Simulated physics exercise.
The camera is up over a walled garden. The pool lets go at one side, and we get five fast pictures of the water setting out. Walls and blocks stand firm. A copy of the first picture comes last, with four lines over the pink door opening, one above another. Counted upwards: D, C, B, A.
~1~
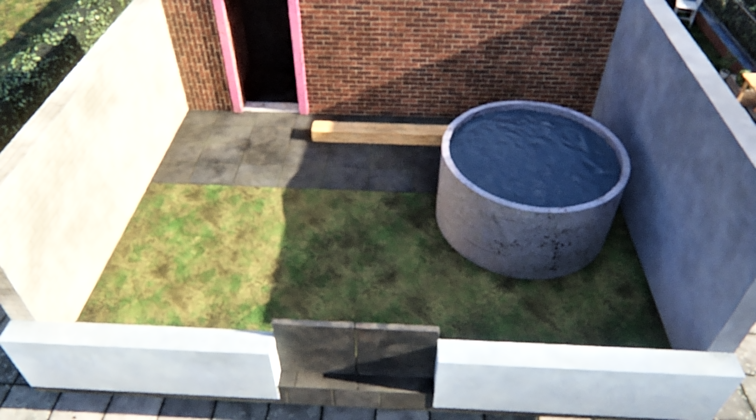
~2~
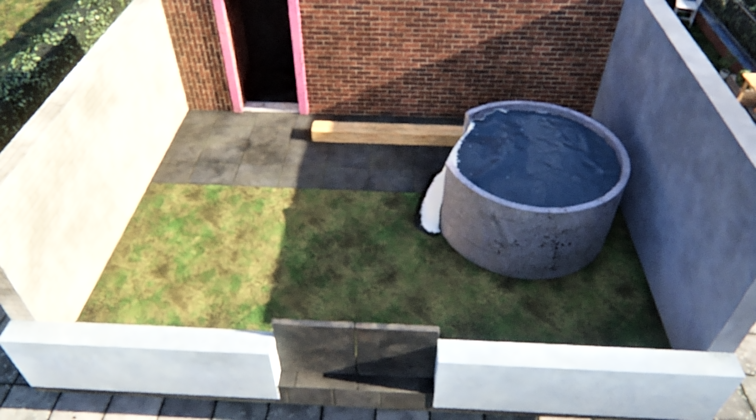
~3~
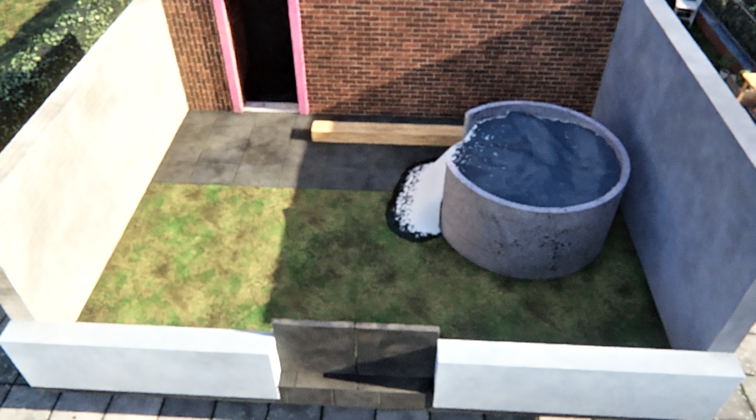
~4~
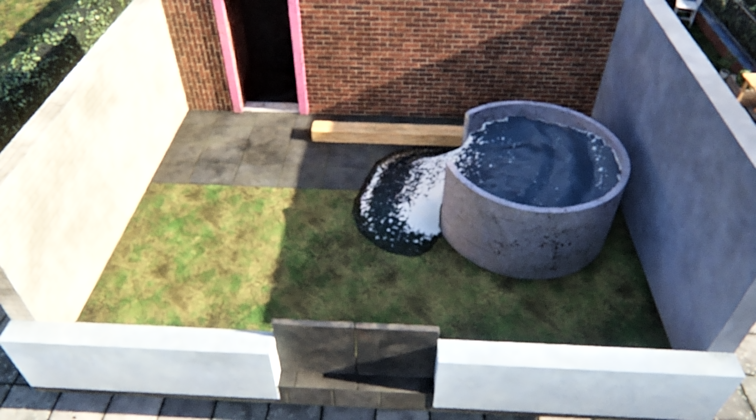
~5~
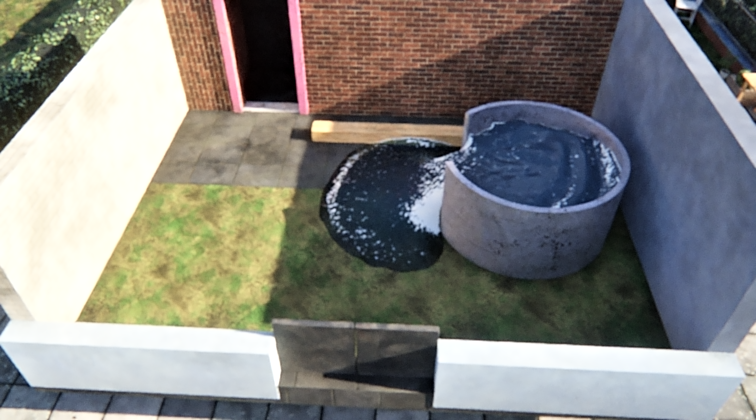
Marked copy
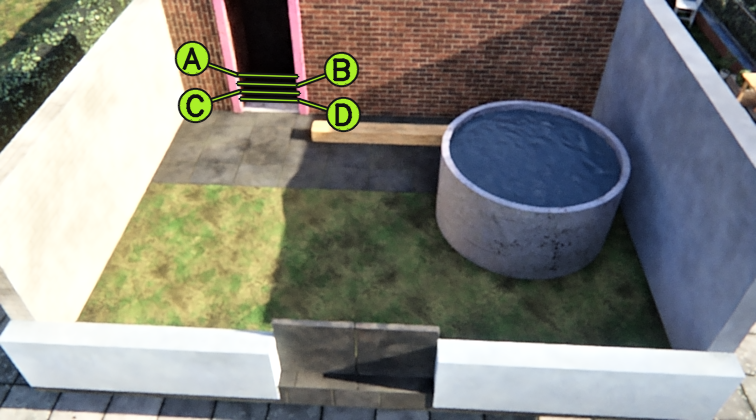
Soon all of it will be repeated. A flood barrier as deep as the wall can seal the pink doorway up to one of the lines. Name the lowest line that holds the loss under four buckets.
I would pick mark D.
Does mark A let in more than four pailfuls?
No.
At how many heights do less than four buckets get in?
All four.
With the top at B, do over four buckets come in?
No, that is safe.
On the marked copy, A at (266, 75); B at (267, 84); C at (269, 92); D at (270, 99); from the bottom up D, C, B, A.
For mark A, nothing gets over.
For mark B, nothing gets over.
For mark C, nothing gets over.
For mark D, a splash gets over, under a bucket.
